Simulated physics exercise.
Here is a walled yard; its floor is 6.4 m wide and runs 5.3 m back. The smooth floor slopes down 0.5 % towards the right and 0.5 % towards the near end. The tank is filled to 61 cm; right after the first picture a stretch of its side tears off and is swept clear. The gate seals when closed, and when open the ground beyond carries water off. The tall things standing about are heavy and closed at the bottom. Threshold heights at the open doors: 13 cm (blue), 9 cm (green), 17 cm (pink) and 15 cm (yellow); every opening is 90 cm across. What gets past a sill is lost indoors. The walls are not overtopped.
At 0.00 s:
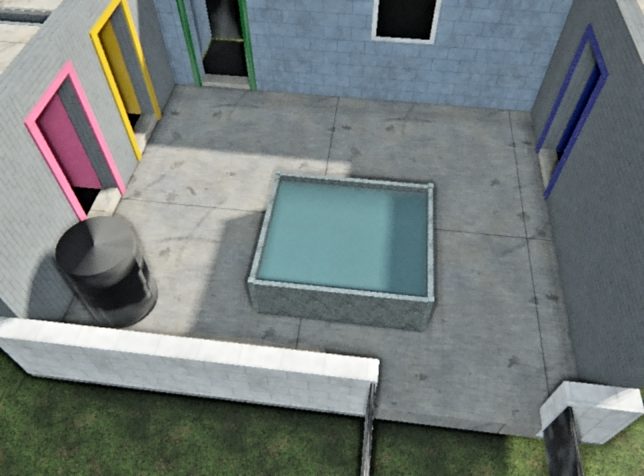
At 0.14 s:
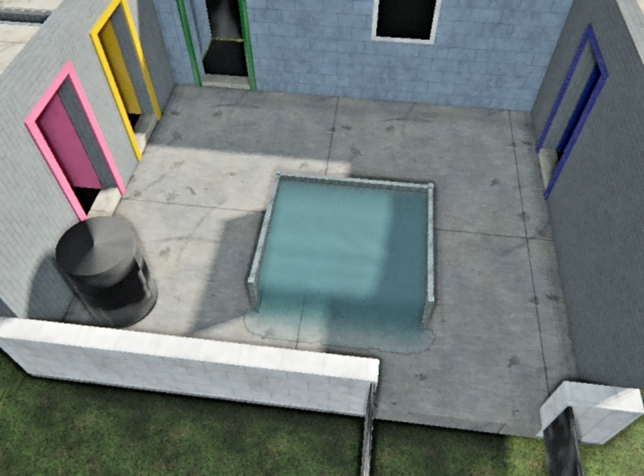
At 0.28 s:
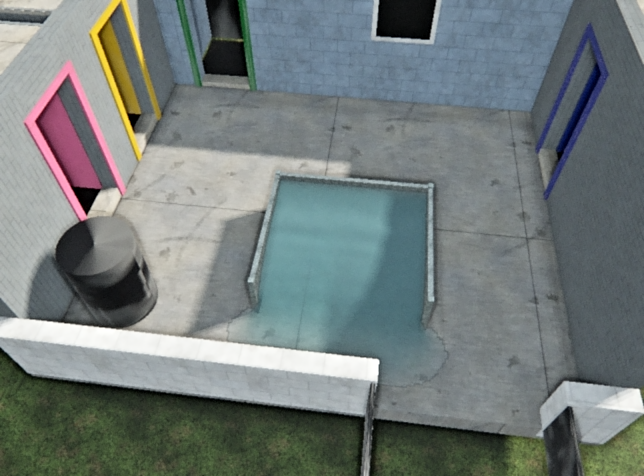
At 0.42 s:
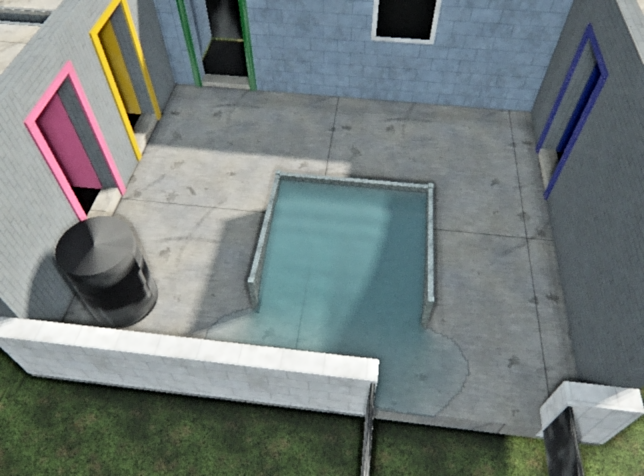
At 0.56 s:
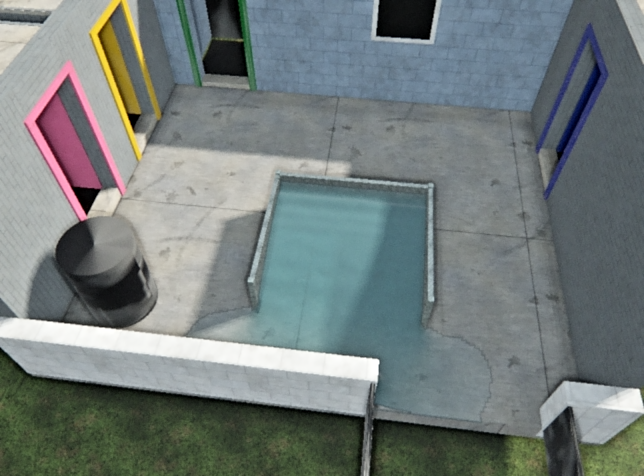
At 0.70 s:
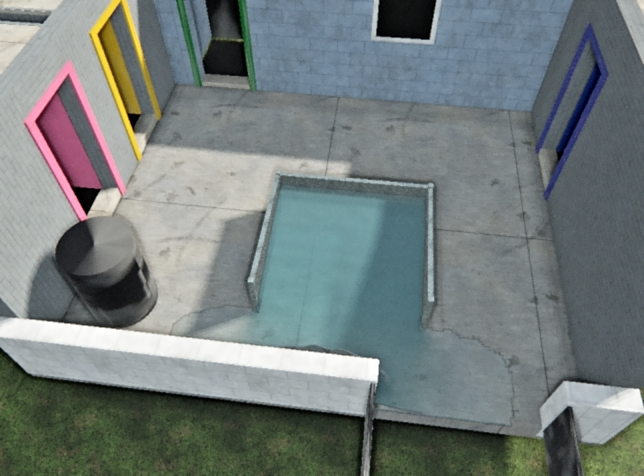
In a walled yard with brightly trimmed doorways, the near side of a square water tank disappeared, and water poured out across the concrete floor, spreading toward the low front wall and its opening.
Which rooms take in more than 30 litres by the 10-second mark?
Door by door: At the blue door it does not reach the limit; at the green door it stays under the limit; at the pink door it keeps below the limit; at the yellow door it does not reach the limit.
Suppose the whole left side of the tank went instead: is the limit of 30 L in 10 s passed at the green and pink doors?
Then: Green above, pink above.
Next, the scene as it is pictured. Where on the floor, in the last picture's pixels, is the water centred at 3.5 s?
Near (289, 280).
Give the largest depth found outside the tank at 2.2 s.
About 42 cm.
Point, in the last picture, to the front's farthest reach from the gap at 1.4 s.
At about (49, 348).
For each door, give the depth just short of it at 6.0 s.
In cm: Blue 2, green 9, pink 2, yellow 3.
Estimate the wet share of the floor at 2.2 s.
Near 25 per cent is wet.
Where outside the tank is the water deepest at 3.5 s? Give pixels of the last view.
Near (49, 348).
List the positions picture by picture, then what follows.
The first frame shows still water, 61 cm deep, in the tank at (347, 235).
In the second frame, the front is at (249, 313), 1.1 m from the gap at (339, 310); 0.4 m2 of floor is under water; 61 cm left at the back of the tank.
In the third frame, the front is at (438, 357), 1.3 m from the gap at (339, 311); 1.6 m2 of floor is under water; 61 cm left at the back of the tank.
In the fourth frame, the front is at a hidden place, 1.6 m from the gap at (339, 312); 2.4 m2 of floor is under water; 58 cm left at the back of the tank.
In the fifth frame, water pours out at (339, 312) and has run 1.9 m, to a hidden place; typically 14 cm deep outside, 51 cm at the tank's back.
In the sixth frame, the front is at a hidden place, 2.2 m from the gap at (339, 312); 2.8 m2 of floor is under water; 52 cm left at the back of the tank.
After 1.4 s water covers 15 % of the floor and is deepest (44 cm) near (327, 367); blue door not reached, green door not reached, pink door not reached, yellow door not reached.
After 2.2 s water covers 25 % of the floor and is deepest (42 cm) near (49, 348); blue door not reached, green door not reached, pink door not reached, yellow door not reached.
After 3.5 s water covers 50 % of the floor and is deepest (24 cm) near (49, 348); blue door not reached, green door not reached, pink door 5 cm at the sill, 0 L in, yellow door 6 cm at the sill, 0 L in.
After 6.0 s water covers 75 % of the floor and is deepest (12 cm) near (295, 377); blue door 2 cm at the sill, 0 L in, green door 9 cm at the sill, 15 L in, pink door 2 cm at the sill, 0 L in, yellow door 3 cm at the sill, 0 L in.
After 10.0 s water covers 95 % of the floor and is deepest (8 cm) near (519, 216); blue door 7 cm at the sill, 0 L in, green door 6 cm at the sill, 15 L in, pink door 2 cm at the sill, 0 L in, yellow door 5 cm at the sill, 0 L in.
